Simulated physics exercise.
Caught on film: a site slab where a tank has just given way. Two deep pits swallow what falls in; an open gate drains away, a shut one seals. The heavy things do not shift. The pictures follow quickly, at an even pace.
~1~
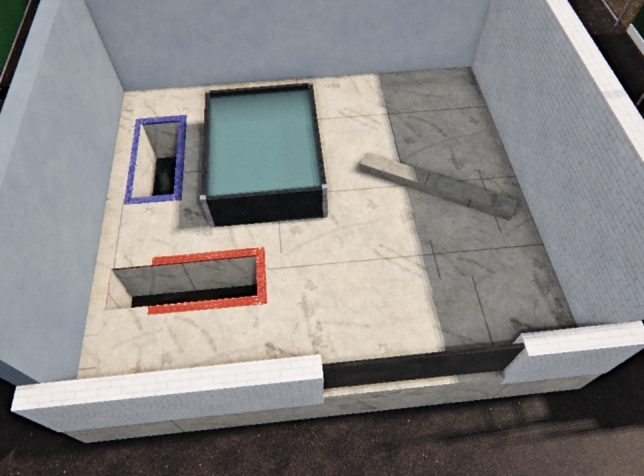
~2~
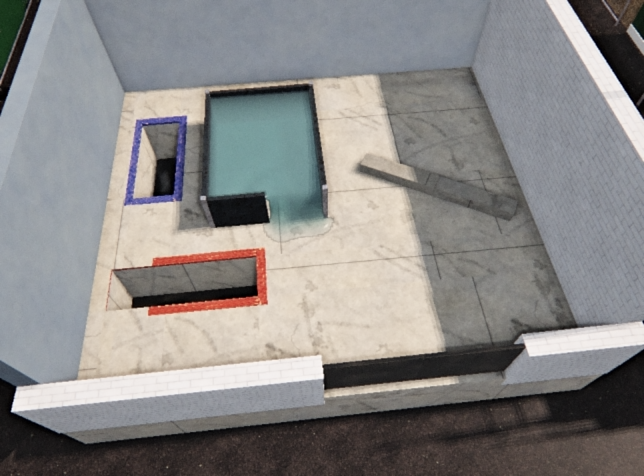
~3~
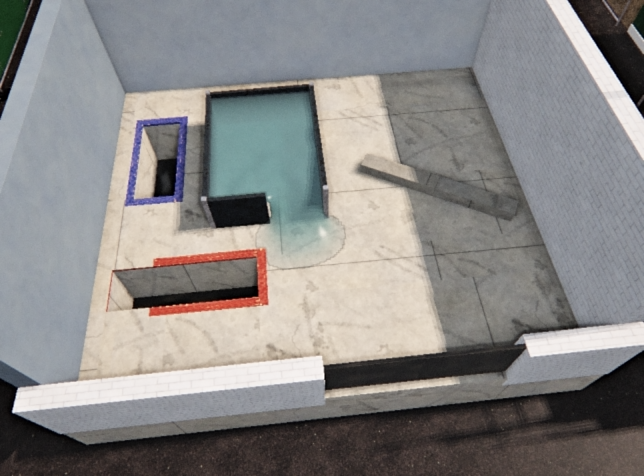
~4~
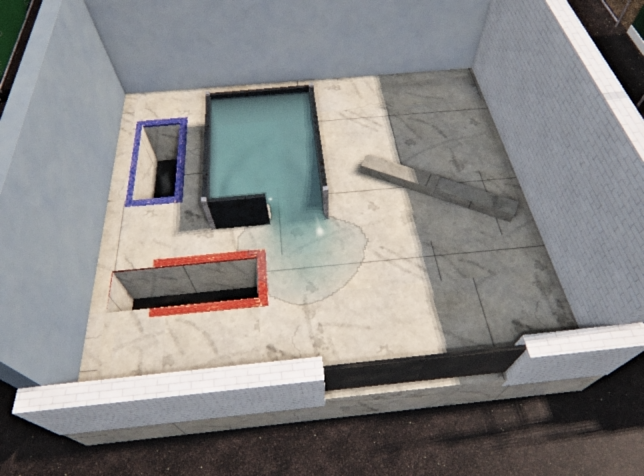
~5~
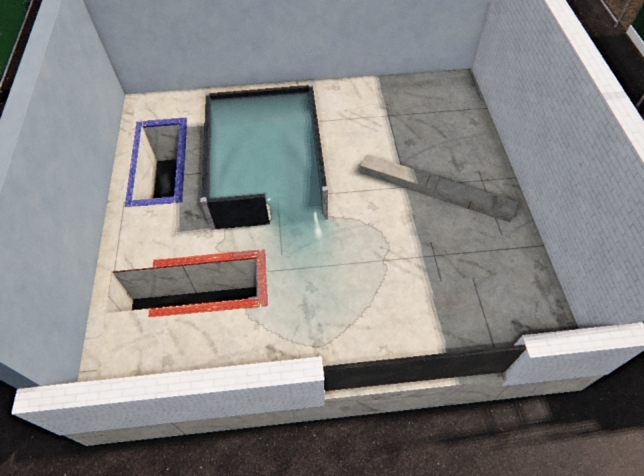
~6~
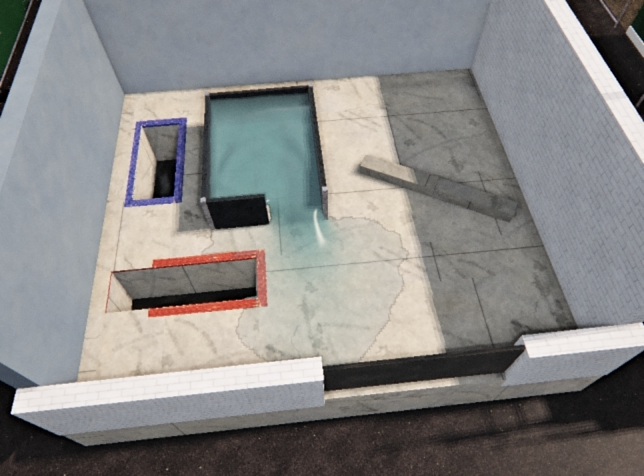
Water tank on a walled slab opening at its front right corner, water pouring out and spreading across the pale floor.
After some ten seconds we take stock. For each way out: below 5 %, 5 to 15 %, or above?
In the end: The gate takes under 5 %; the blue pit takes under 5 %; the red pit takes over 15 %.
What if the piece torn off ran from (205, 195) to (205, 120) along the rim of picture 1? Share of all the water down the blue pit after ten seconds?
Parts in a hundred: Blue 60.
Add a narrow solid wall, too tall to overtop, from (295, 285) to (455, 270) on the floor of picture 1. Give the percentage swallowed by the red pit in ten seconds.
In per cent: Red 35.
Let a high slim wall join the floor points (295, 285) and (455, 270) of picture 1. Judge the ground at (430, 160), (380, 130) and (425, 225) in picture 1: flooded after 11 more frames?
In turn: Dry, clear, under water.
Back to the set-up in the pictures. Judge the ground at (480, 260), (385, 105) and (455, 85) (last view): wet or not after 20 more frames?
One after the other: Wet, no water, dry.
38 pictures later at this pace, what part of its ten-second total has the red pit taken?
Close to 60 %.
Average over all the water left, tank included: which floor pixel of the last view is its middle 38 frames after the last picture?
I would point to (338, 235).
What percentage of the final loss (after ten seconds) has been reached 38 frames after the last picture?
Some 60 per cent.
A moment on, water covers 20 % of the floor; the gate 0 %, the blue pit 0 %, the red pit 2 %.
Next, water covers 30 % of the floor; the gate 0 %, the blue pit 0 %, the red pit 3 %.
Then, water covers 40 % of the floor; the gate 0 %, the blue pit 0 %, the red pit 5 %.
Later, water covers 60 % of the floor; the gate 0 %, the blue pit 1 %, the red pit 13 %.
In the end, water covers 75 % of the floor; the gate 0 %, the blue pit 1 %, the red pit 22 %.
